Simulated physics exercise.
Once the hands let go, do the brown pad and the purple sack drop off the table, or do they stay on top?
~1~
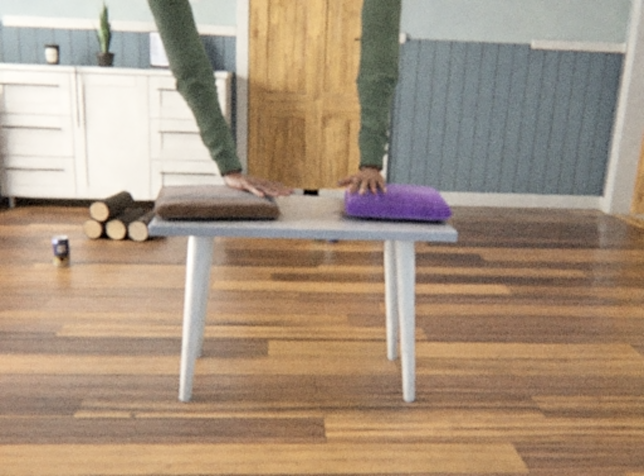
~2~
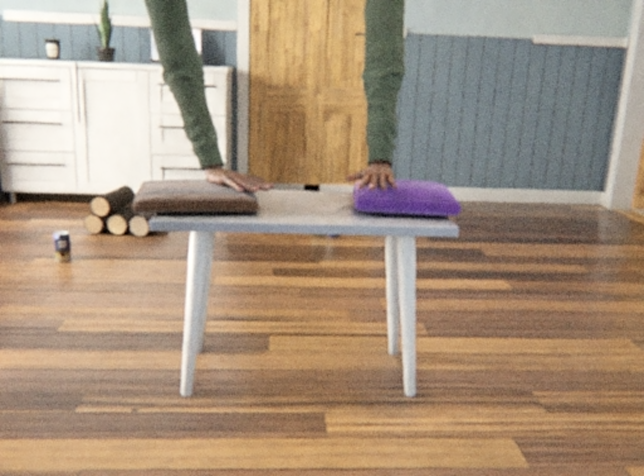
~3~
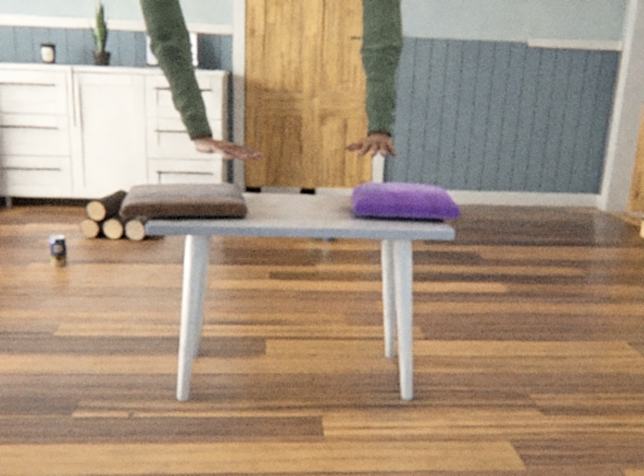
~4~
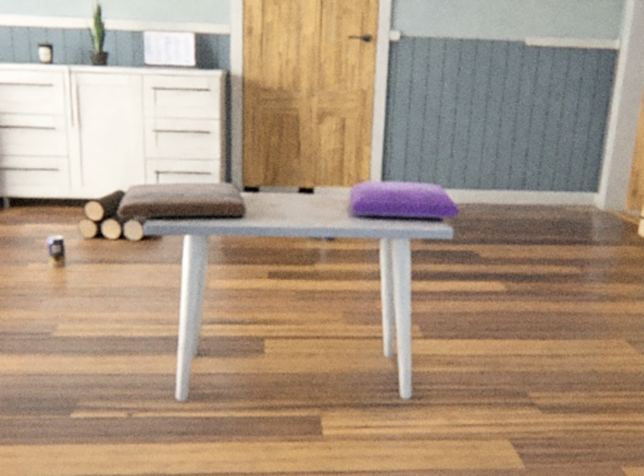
They both stay on top. The brown pad holds its place at the left end, and the purple sack rests at the right end.
